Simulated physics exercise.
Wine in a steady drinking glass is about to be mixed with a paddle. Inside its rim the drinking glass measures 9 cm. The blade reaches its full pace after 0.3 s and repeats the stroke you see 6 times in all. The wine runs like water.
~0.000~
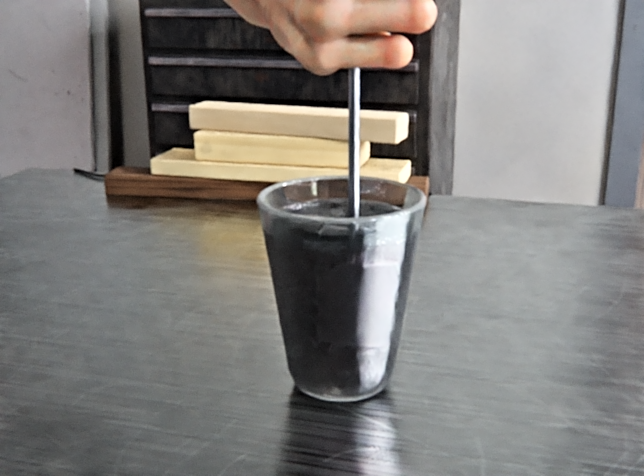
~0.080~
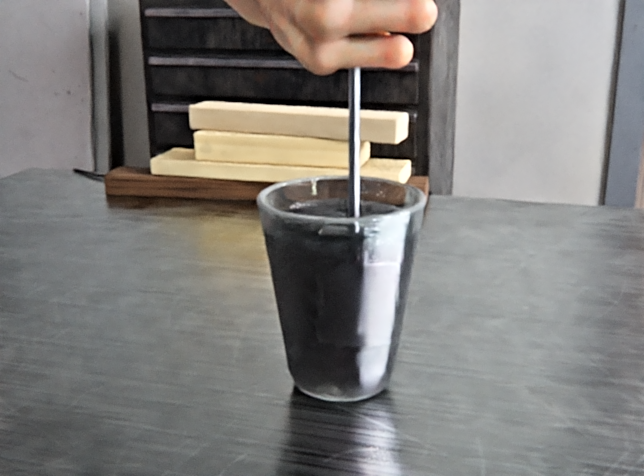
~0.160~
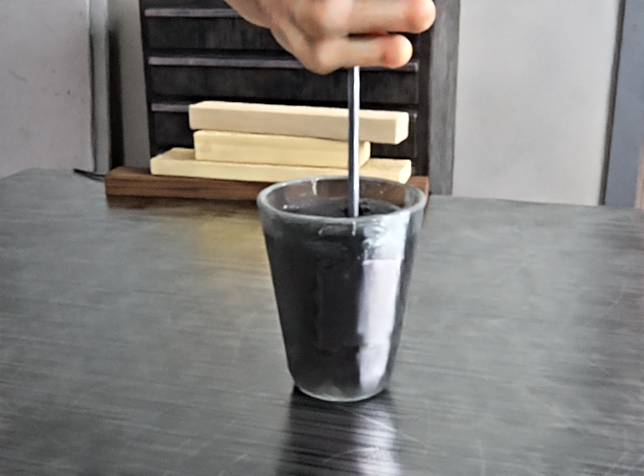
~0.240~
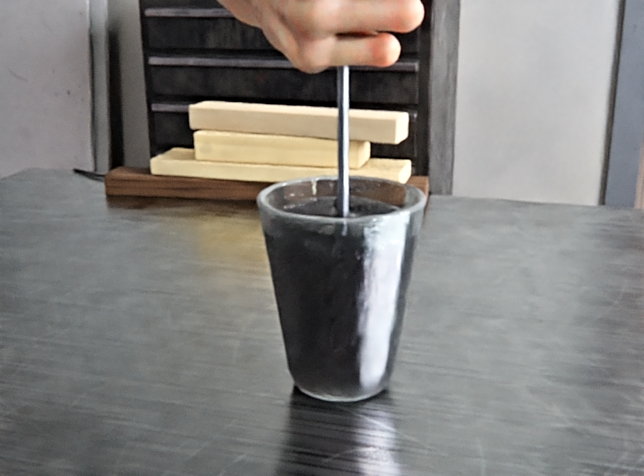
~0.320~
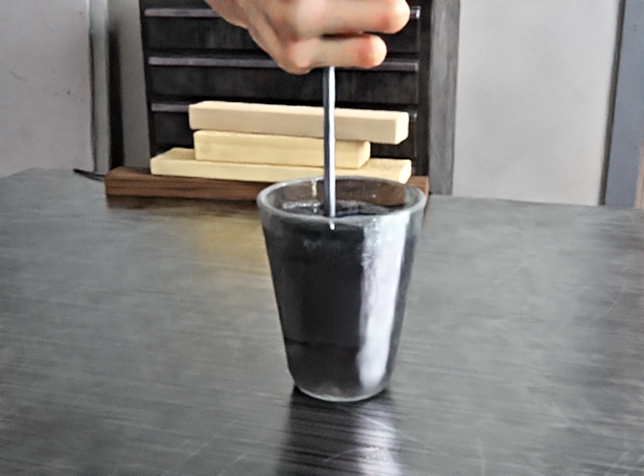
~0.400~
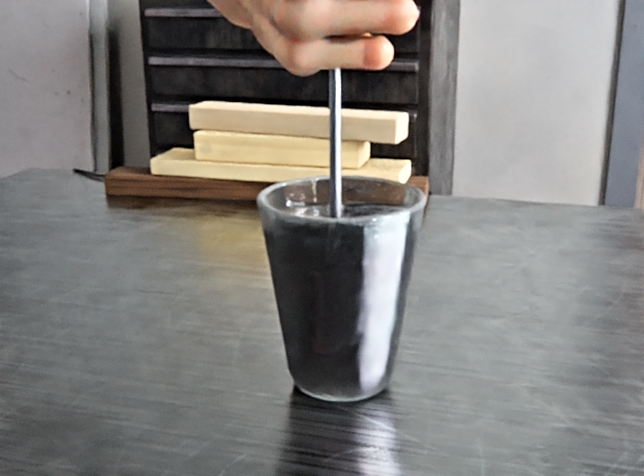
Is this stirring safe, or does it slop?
The drinking glass keeps it all.
By 0.91 s 0 ml is over the rim.
By 1.42 s 0 ml is over the rim.
By 1.94 s 0 ml is over the rim.
By 2.45 s 0 ml is over the rim.
At rest 0 ml is over the rim.
